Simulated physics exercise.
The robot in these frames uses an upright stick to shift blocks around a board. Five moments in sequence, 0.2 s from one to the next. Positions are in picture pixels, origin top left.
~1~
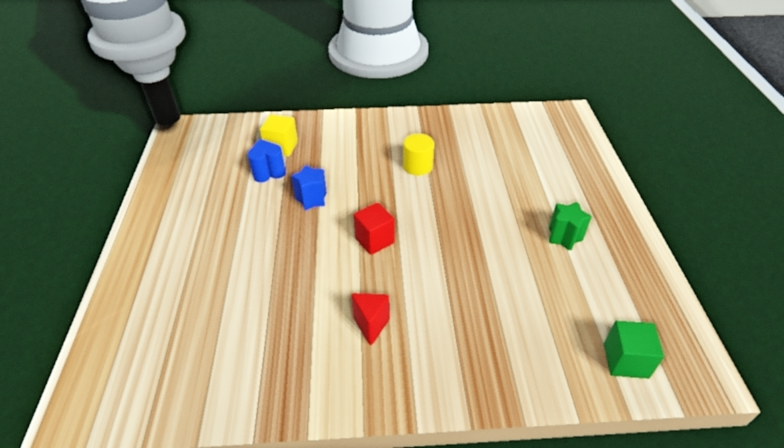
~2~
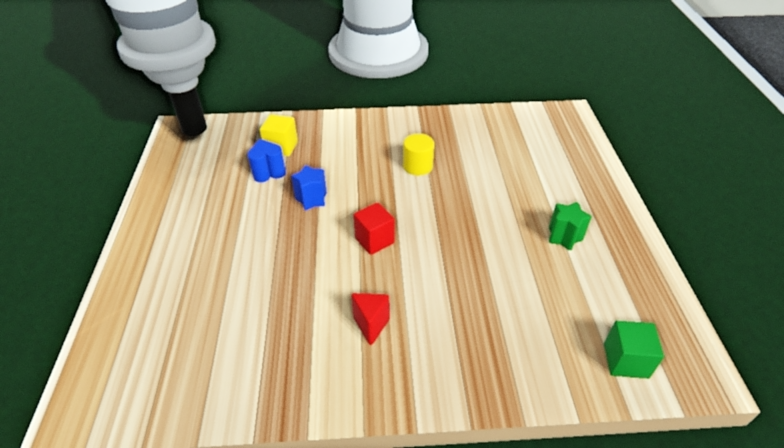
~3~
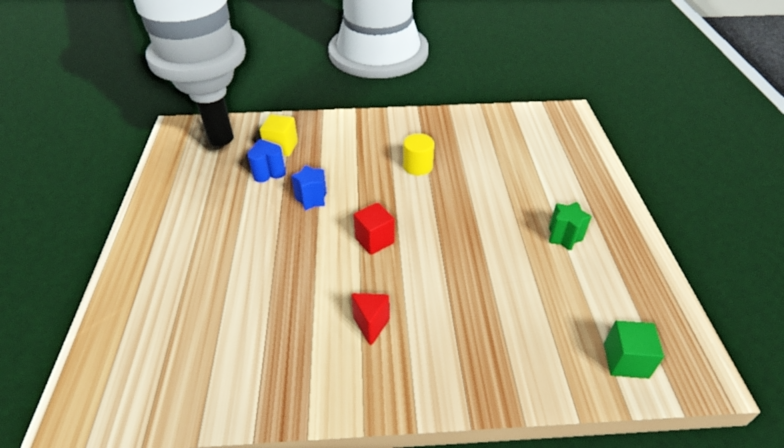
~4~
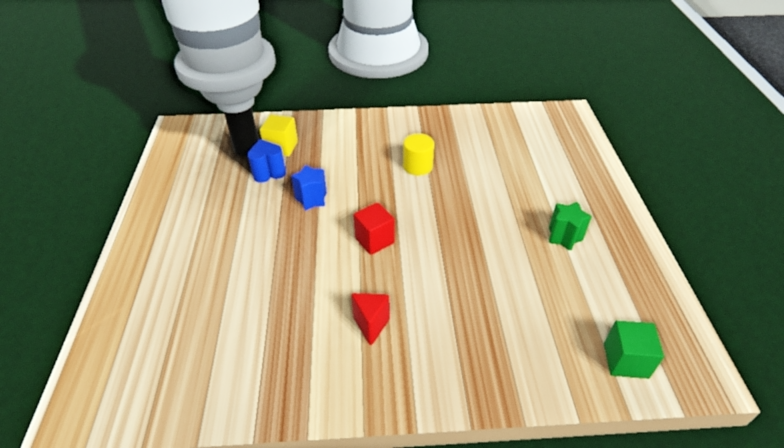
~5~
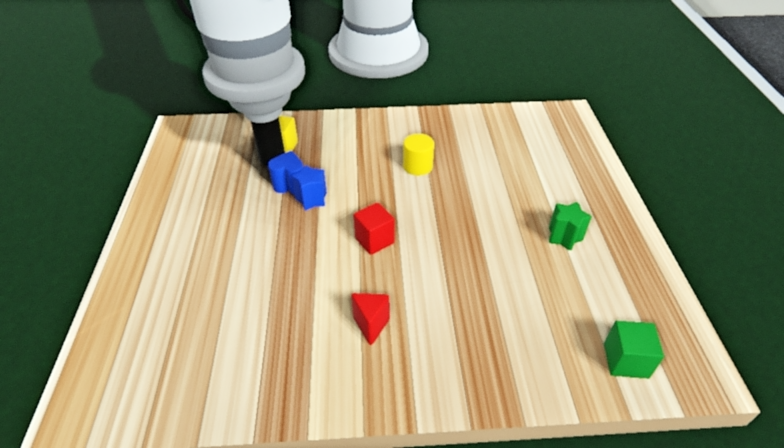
The clip shows a robot arm with a black stick moving rightward from the upper left corner of a striped wooden board, then nudging a blue block slightly toward another blue block while the remaining colored blocks stay still.
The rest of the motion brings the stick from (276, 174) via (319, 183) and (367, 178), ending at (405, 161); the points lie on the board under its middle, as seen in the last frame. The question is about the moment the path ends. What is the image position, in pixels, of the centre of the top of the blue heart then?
It will likely be found at (331, 177).
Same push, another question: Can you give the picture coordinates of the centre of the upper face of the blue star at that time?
It should be at about (335, 197).
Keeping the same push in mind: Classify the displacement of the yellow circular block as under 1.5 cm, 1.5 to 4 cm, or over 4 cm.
If I had to pick, the yellow circular block travels from 1.5 to 4 cm here.
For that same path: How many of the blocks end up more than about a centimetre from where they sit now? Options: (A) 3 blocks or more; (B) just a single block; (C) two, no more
My pick is A.
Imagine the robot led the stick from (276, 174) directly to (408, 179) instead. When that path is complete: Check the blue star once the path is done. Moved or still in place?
It moves.
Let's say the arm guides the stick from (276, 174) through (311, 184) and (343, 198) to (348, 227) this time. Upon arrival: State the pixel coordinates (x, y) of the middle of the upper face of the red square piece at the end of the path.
Its top centre lands on (393, 232).
What follows on the original path. One third of the way, stick (318, 168); blue heart (327, 175), turned 30° clockwise; blue star (334, 195), turned 40° clockwise.
Two thirds of the way, stick (366, 163); blue heart (331, 177), turned 40° clockwise; blue star (335, 197), turned 45° clockwise.
At the end, stick (405, 146); yellow square piece unmoved; blue heart (331, 177), turned 40° clockwise; blue star (335, 197), turned 45° clockwise; yellow circular block (434, 139).
